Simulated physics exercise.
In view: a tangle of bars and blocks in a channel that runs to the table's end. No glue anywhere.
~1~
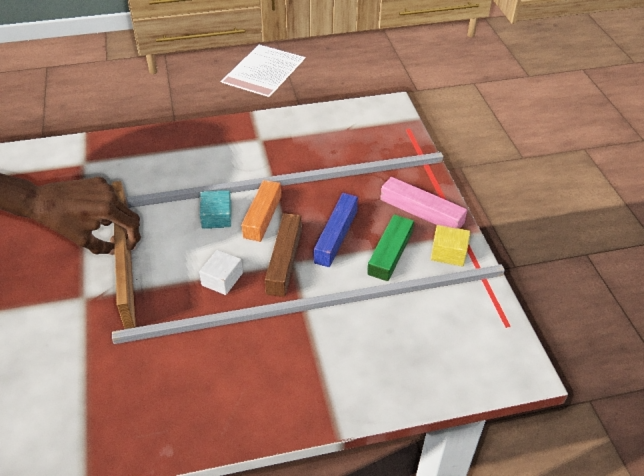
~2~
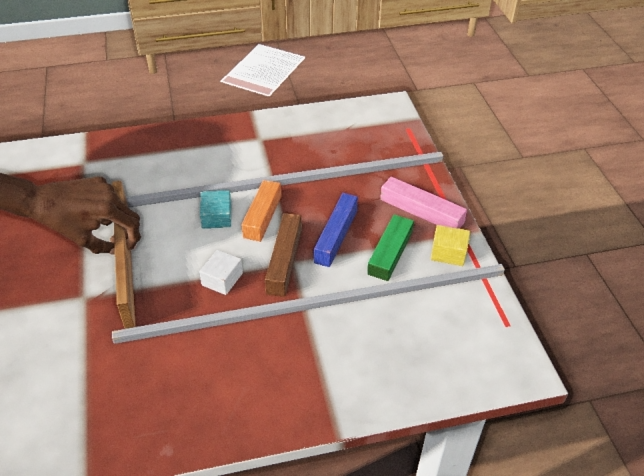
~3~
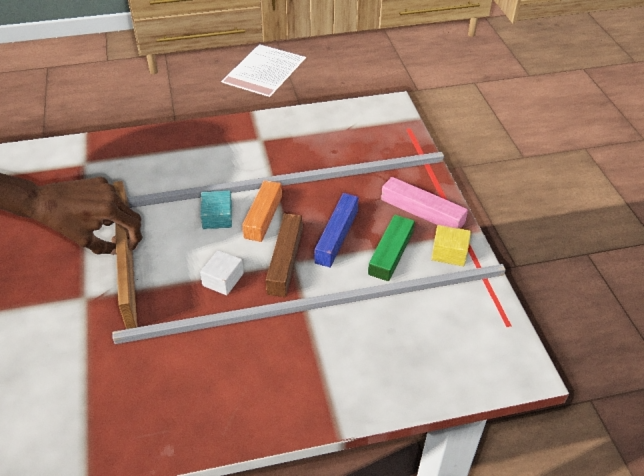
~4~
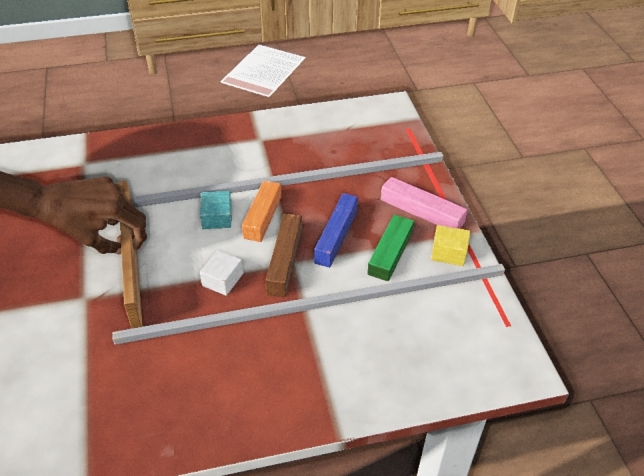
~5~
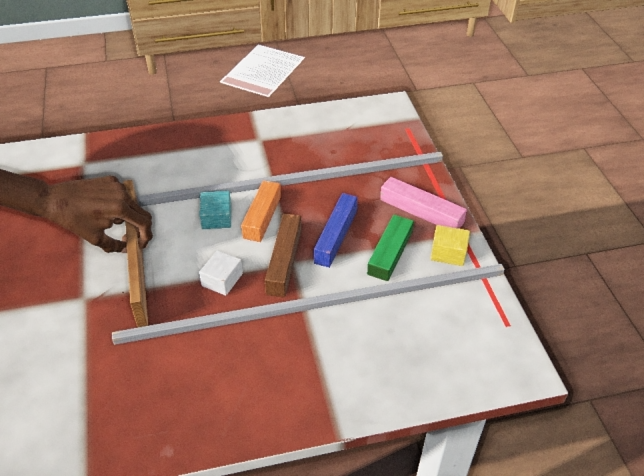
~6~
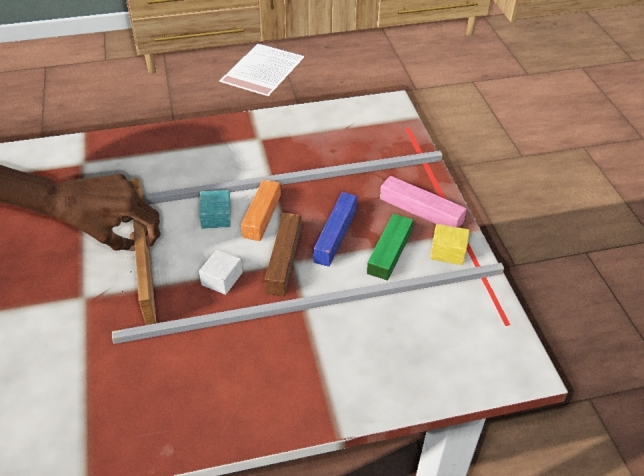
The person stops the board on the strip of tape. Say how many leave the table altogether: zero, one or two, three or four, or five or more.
Here the number that fall off is five or more.
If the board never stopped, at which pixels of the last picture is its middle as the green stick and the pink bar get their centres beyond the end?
About (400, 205), and (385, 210) for the other.
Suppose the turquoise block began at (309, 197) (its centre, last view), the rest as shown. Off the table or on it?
Then it falls.
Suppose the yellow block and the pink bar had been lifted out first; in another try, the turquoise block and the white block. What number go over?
It would be 4 and 4.
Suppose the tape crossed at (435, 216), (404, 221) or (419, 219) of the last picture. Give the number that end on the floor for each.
It would be 4, 3 and 3.
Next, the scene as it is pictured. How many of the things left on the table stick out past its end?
Overhanging: 2.
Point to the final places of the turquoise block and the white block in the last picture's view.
The turquoise block stops around (446, 170); the white block around (473, 222).
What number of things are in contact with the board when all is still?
That makes 2.
A little later, none off yet; yellow block at rest near (450, 244); pink bar at rest near (422, 203); green stick at rest near (391, 246).
Next, none off yet; yellow block at rest near (450, 244); pink bar at rest near (422, 203); green stick shifted a little near (414, 247).
Later still, one off so far; yellow block dropping near (502, 340); pink bar tilted well over near (486, 214); green stick shifted about its own width near (492, 235).
When it is over, the number that fall off is five or more; down, orange bar, brown bar, blue bar, green stick, pink bar and yellow block.
